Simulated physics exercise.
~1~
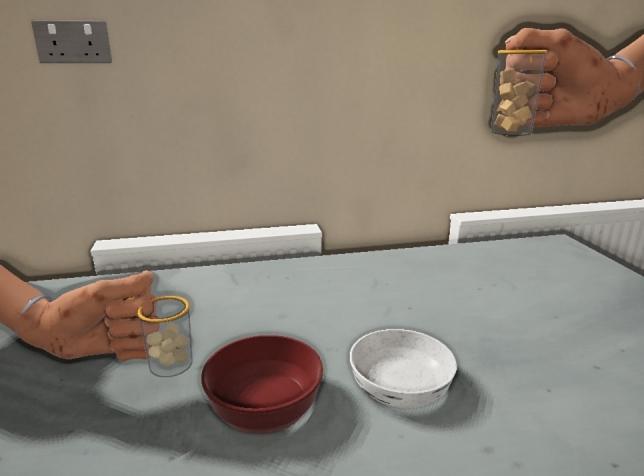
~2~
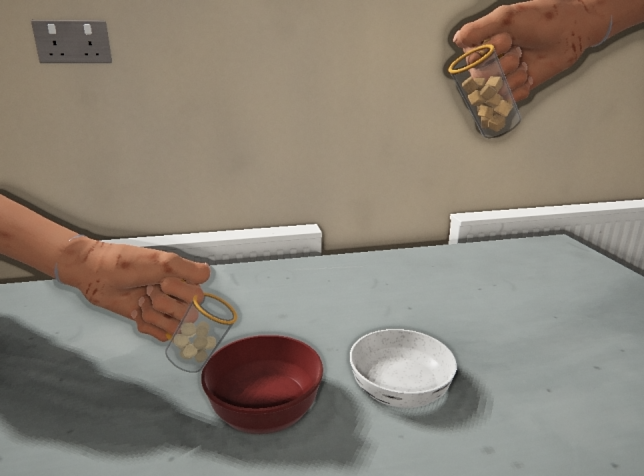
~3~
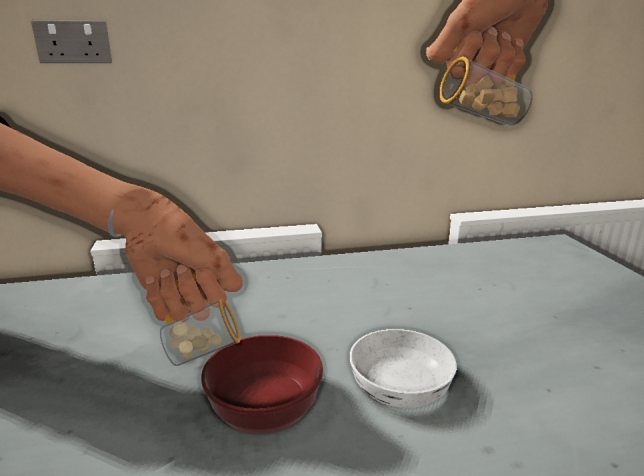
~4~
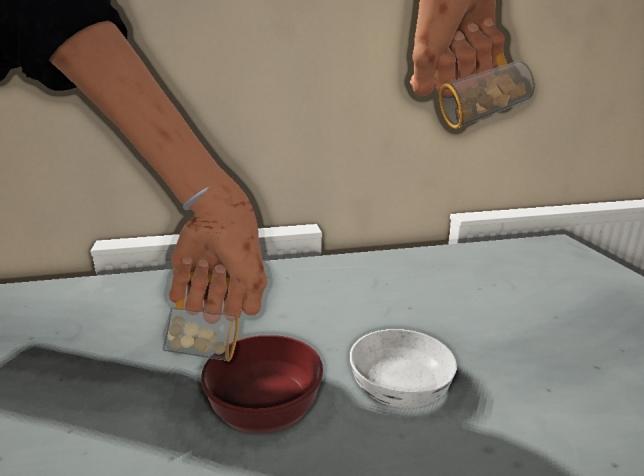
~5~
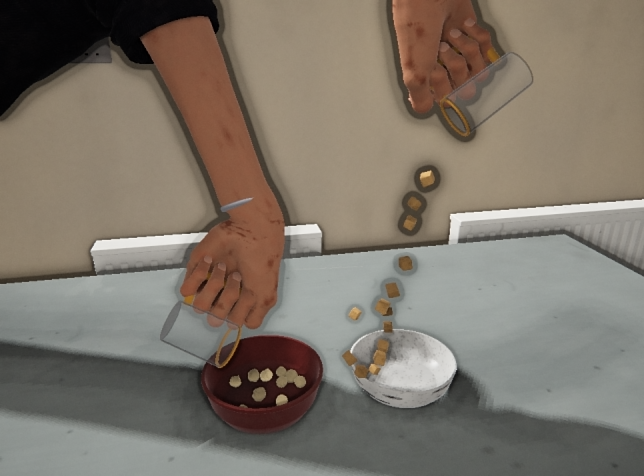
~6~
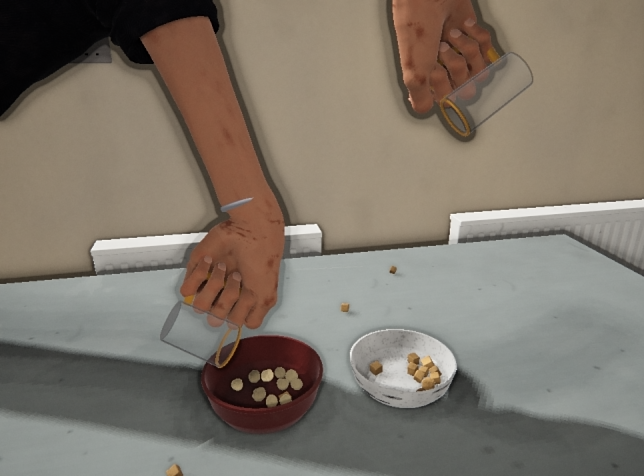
On a grey table against a beige wall, two hands tipped clear cups over, the left one low above a red bowl and the right one high above a white bowl; the left pieces all landed inside, while some of the right's little cubes scattered outside.
